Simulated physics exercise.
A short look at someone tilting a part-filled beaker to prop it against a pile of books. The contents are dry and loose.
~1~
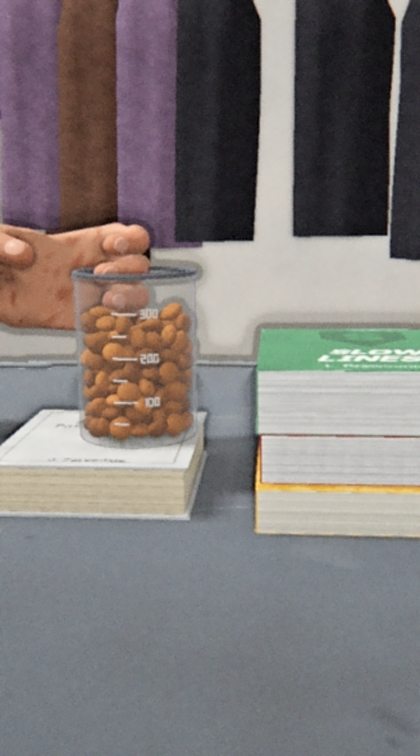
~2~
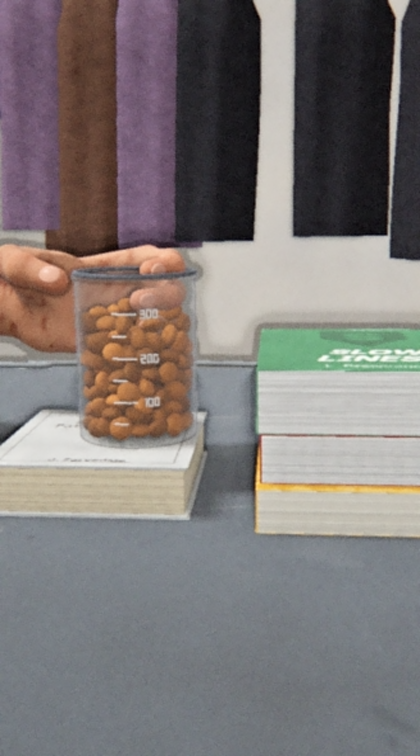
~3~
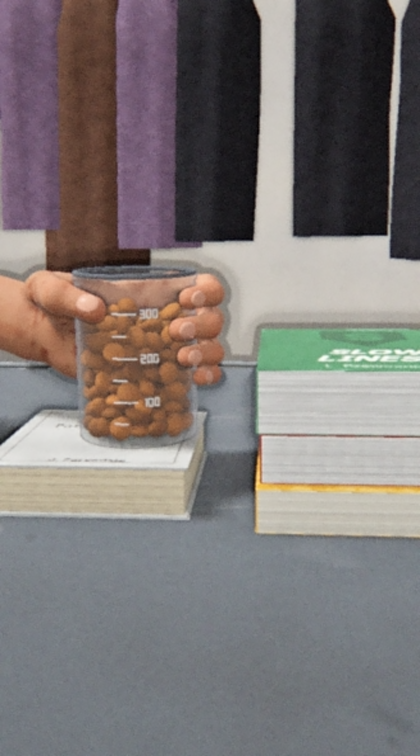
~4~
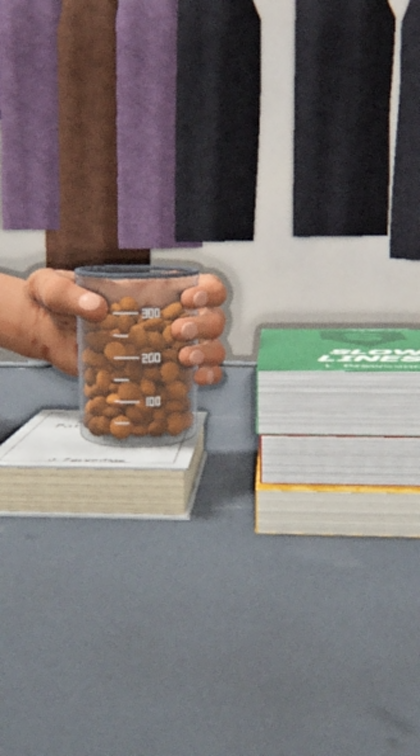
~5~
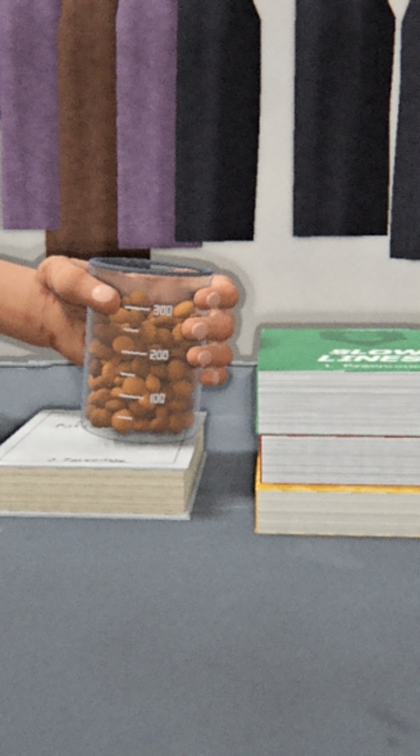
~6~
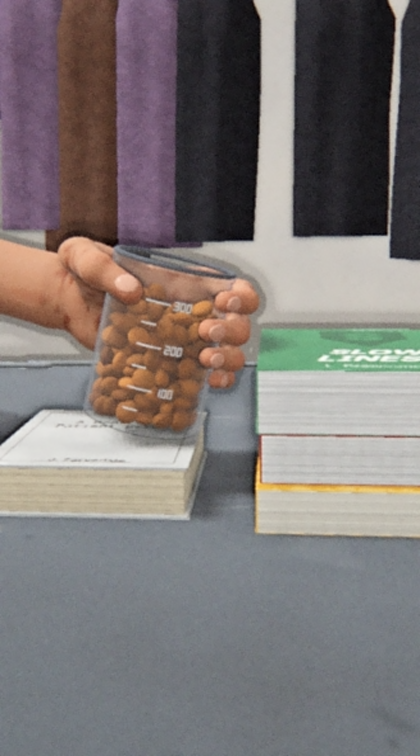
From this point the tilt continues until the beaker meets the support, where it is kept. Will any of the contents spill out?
No: I bet the contents are contained at that angle.
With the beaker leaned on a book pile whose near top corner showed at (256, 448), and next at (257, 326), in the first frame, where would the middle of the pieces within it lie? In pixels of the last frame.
(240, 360) and (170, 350), approximately.
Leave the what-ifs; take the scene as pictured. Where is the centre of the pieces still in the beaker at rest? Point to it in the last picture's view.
In the last picture it's around (183, 352), give or take.
Then, 0.13 s past the last view, the beaker leans 22°; everything is still inside.
Then, 0.30 s past the last view, the beaker leans 32°; everything is still inside.
Then, 0.48 s past the last view, the beaker rests on the book pile at 33°; everything is still inside.
Finally, the beaker rests on the book pile at 33°; everything is still inside.
